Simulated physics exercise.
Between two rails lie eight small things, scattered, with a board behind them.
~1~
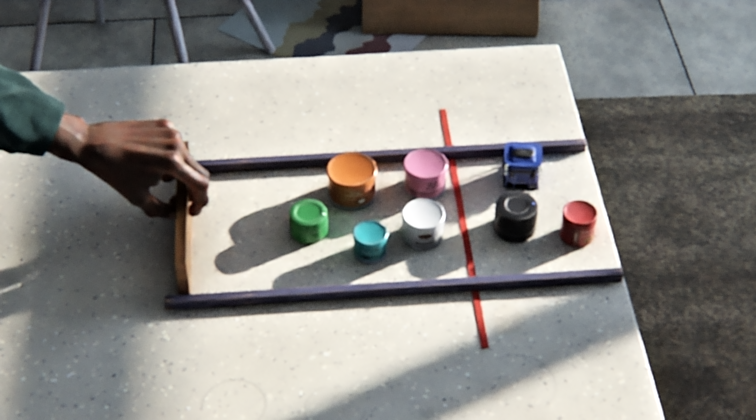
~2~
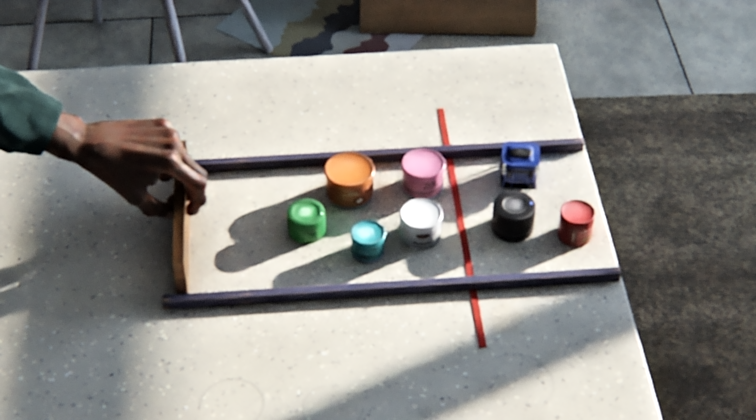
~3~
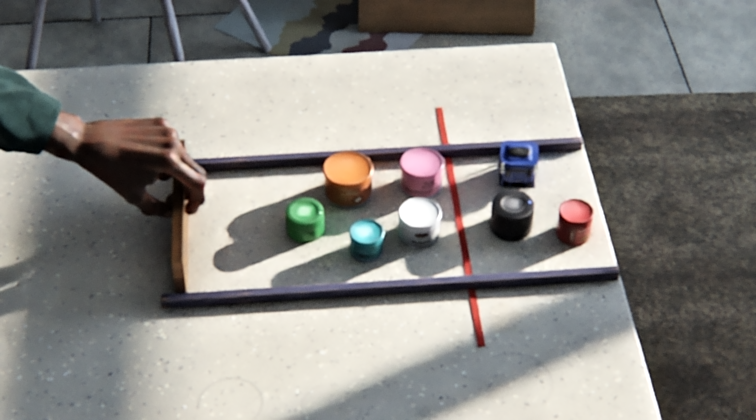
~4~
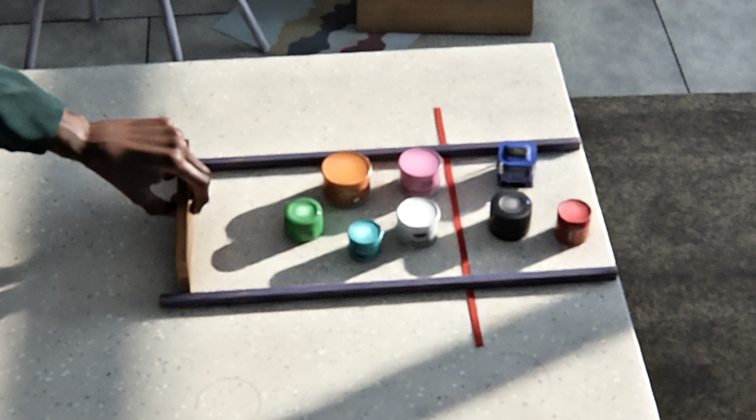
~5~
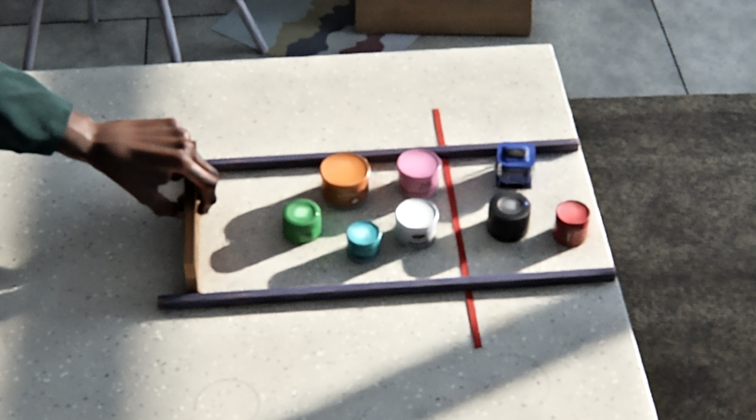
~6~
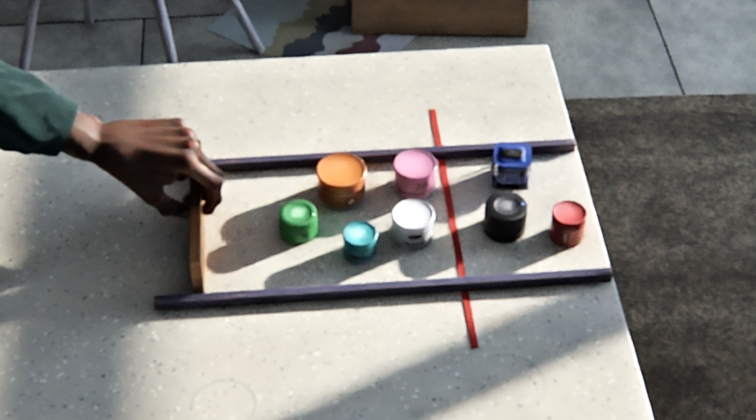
A hand in a green sleeve holds a wooden board upright between two dark rails, at first keeping it almost still behind eight small, colourful containers and objects. The hand then slides the board slightly to the right, narrowing the gap, while the items stay in place around the red tape.
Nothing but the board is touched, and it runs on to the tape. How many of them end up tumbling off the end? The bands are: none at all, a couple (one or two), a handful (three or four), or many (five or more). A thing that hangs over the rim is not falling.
It is none at all.
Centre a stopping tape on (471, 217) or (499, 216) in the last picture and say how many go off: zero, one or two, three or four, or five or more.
First tape: Not one; second tape: 1 or 2.
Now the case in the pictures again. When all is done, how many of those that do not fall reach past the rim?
The answer comes to 0.
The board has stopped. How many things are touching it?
It's 3.
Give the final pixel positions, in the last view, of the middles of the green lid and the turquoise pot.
Around (470, 208) and around (475, 241).
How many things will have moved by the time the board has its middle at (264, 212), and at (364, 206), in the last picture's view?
At the first point the count is 0, at the second it's 5.
A little later, none off yet; red tub at rest near (568, 224); blue case at rest near (512, 165); black lid at rest near (505, 217).
When it is over, the number that fall off is zero.
